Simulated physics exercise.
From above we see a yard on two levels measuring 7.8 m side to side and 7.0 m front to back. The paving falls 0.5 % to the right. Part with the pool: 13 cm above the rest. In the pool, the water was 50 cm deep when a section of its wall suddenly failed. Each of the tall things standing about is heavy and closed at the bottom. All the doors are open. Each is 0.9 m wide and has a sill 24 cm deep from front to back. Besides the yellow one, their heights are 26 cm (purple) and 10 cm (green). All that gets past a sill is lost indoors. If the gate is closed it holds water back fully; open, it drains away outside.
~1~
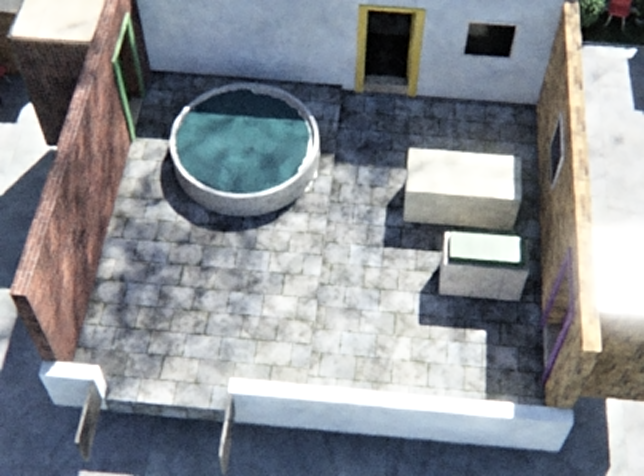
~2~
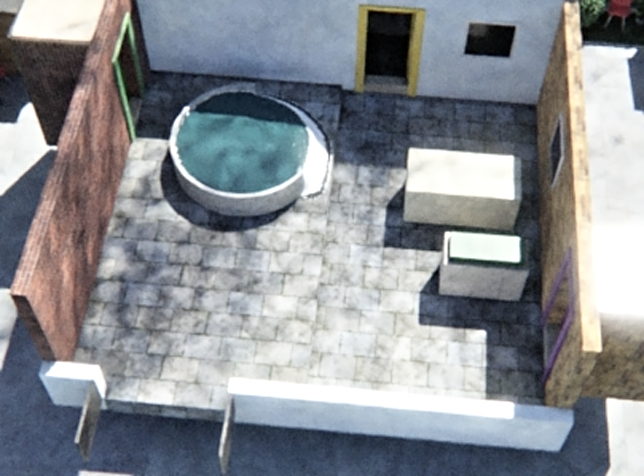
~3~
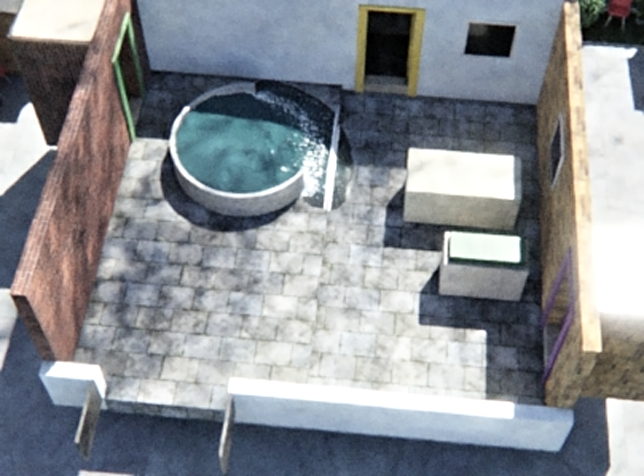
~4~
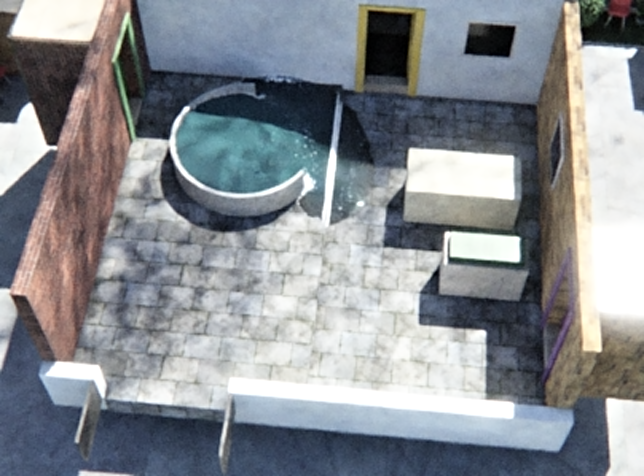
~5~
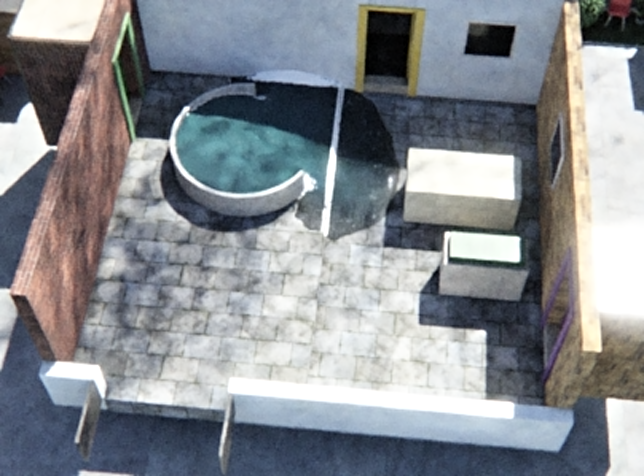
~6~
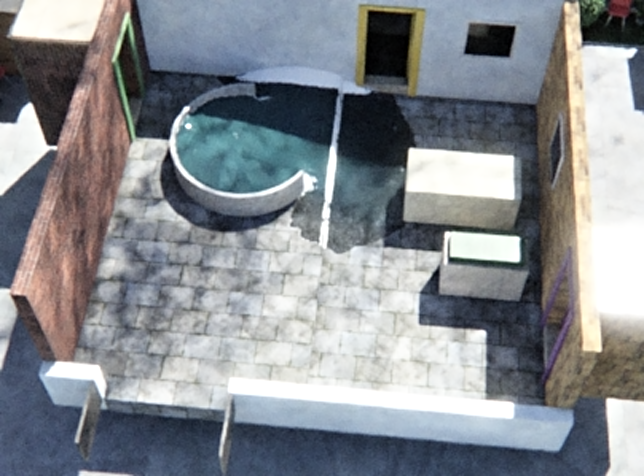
Water bursts through the round pool's broken wall and spreads right across the paved yard.
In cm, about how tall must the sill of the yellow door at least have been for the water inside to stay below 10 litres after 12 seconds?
It would have had to be close to 18 cm tall.
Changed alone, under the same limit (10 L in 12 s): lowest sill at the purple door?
For purple: Close to 9.0 cm.
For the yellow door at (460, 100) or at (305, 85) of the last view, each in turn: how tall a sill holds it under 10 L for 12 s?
You'd want roughly 20 cm there first, then roughly 25 cm.
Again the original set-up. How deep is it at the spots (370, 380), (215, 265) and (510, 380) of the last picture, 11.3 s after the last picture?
The three readings, in order, are 10, 1 and 11 cm.
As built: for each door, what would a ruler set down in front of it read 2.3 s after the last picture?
In cm: Purple 0, yellow 18, green 7.
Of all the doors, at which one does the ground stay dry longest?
The purple door.
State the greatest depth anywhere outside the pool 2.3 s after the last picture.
It gets to close to 44 centimetres there.
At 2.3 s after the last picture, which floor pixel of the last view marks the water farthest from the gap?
I'd put the front's tip around (454, 390).
Then, 0.7 s after the last picture water covers 25 % of the floor, deepest (27 cm) near (301, 87); 18 cm at the yellow door, 0 litres in over its 22 cm sill.
Then, 2.3 s after the last picture water covers 40 % of the floor, deepest (44 cm) near (516, 115); 18 cm at the yellow door, 0 litres in over its 22 cm sill.
Then, 11.3 s after the last picture water covers 65 % of the floor, deepest (19 cm) near (509, 347); 10 cm at the yellow door, 1 litre in over its 22 cm sill.
At the yellow door as built, the water peaked near 23 cm, 1.3 s after the last picture.
With a sill of 15.5 cm, 23 litres would have come in within the 12 s; with 21 cm, 2 litres. So under 10 litres takes about 18 cm.
